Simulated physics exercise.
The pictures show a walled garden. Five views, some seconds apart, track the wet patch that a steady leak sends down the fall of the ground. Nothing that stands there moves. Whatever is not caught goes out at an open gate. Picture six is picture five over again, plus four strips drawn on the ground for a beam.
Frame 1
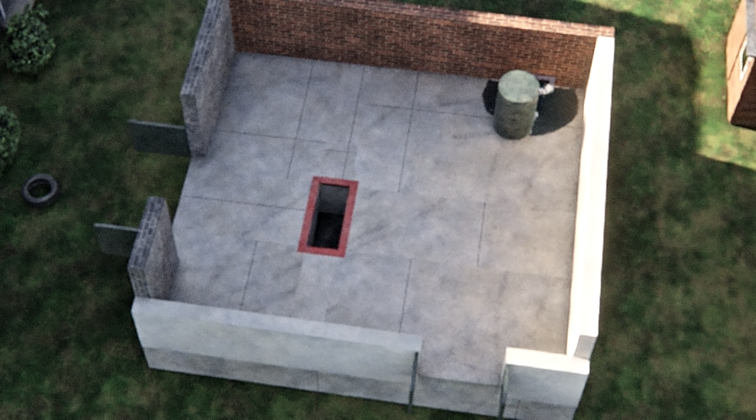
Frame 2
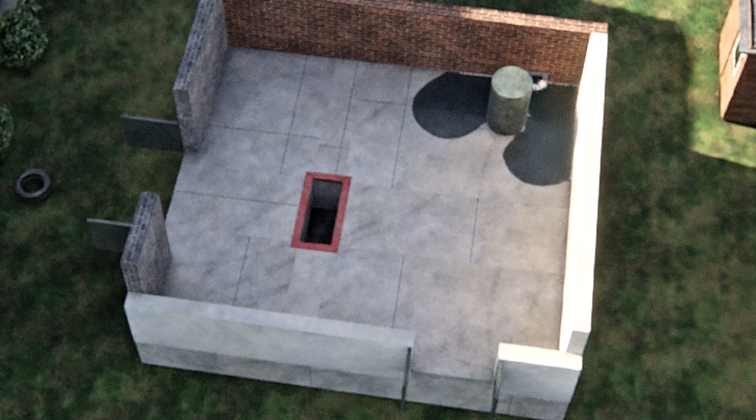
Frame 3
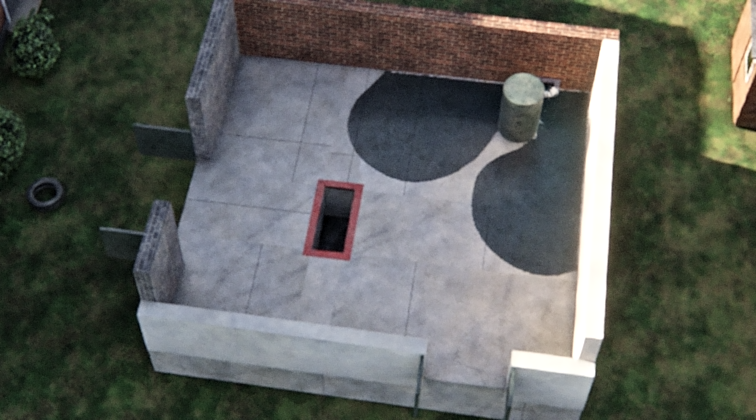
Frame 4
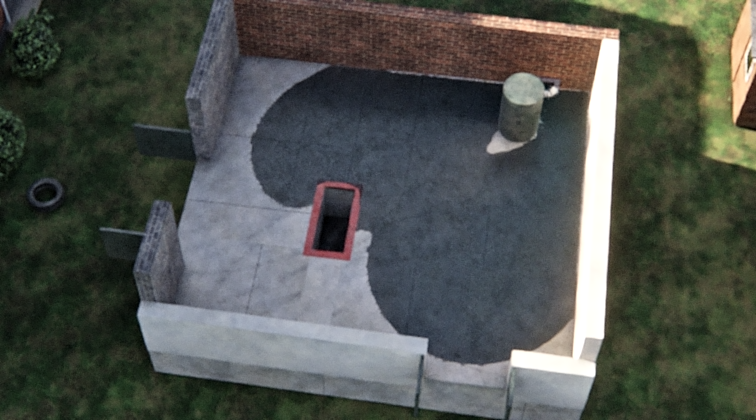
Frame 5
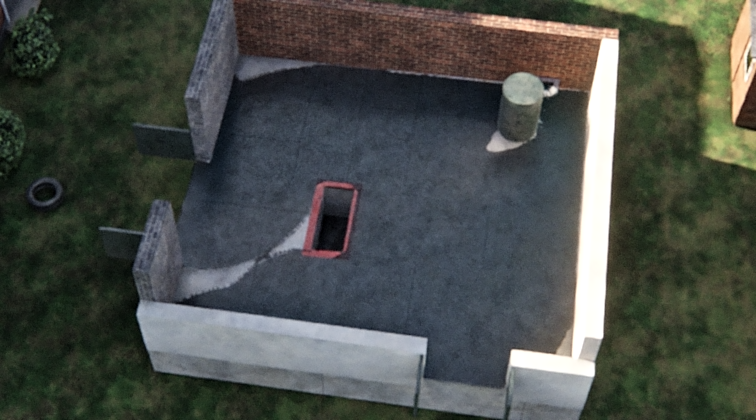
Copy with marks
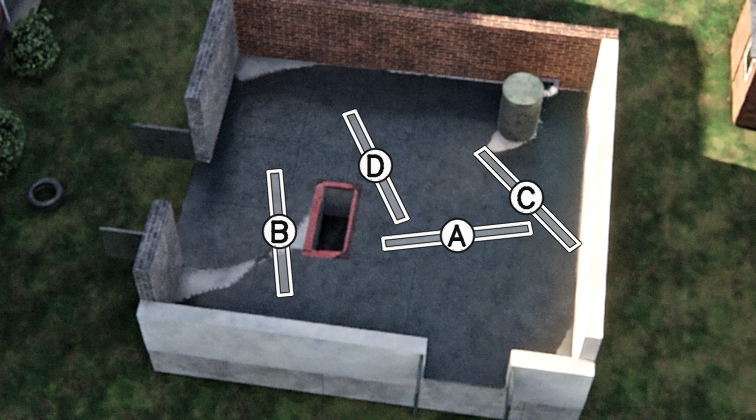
Walled garden seen from above, dark water spreading from beside a green tank across pale paving and around a red-edged gully.
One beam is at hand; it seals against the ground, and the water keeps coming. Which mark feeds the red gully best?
Take A.
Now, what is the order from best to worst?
Best to worst: A, B, C, D.
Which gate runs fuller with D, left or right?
The left gate.
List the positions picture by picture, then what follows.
Outfall at (536, 80); red gully at (328, 216); open gate at (193, 207); open gate at (461, 366); water covers 3 % of the ground and shows as far out as (555, 125); red gully still dry.
Water covers 11 % of the ground and shows as far out as (551, 178); red gully still dry.
Water covers 28 % of the ground and shows as far out as (536, 266); red gully still dry.
Water covers 62 % of the ground and shows as far out as (401, 319); red gully taking water.
Water covers 88 % of the ground and shows as far out as (183, 254); red gully taking water.
On the marked copy, A from (383, 243) to (530, 228); B from (274, 171) to (285, 294); C from (480, 150) to (574, 247); D from (349, 112) to (402, 220).
With A, about 40 % of the stream runs into the red gully, about 59 % out by the gates.
With B, about 26 % of the stream runs into the red gully, about 74 % out by the gates.
With C, about 15 % of the stream runs into the red gully, about 84 % out by the gates.
With D, about 6 % of the stream runs into the red gully, about 94 % out by the gates.
